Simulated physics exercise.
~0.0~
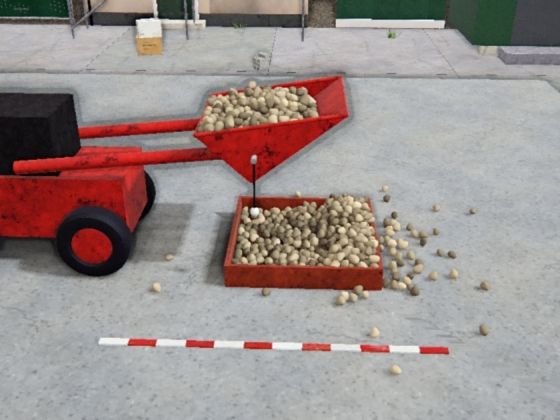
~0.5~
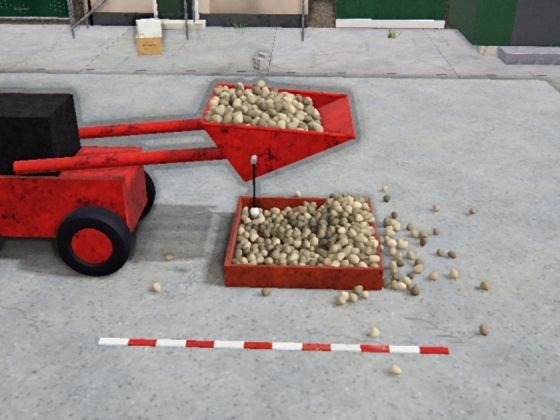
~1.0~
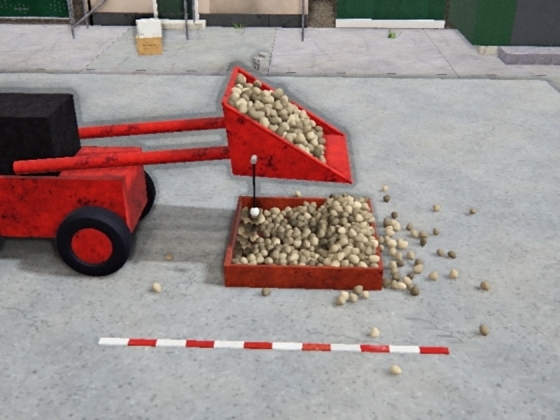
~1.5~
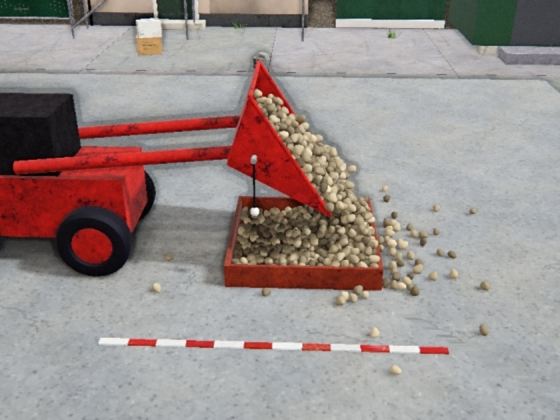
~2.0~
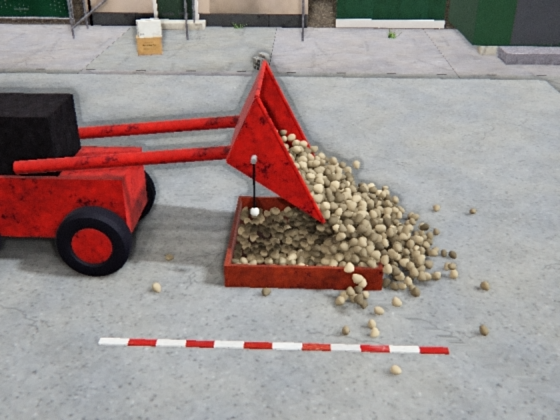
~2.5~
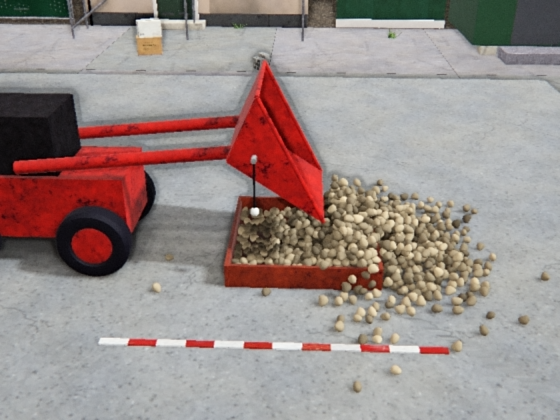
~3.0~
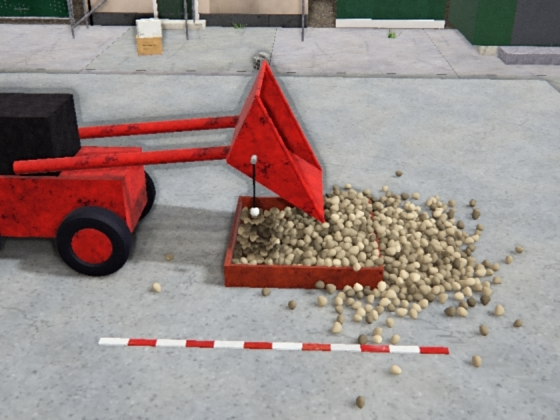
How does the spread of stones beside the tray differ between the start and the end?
At the start only a loose scatter of stones lies to the right of the tray. By the end a much larger, denser spill covers that area and reaches farther right and toward the viewer.
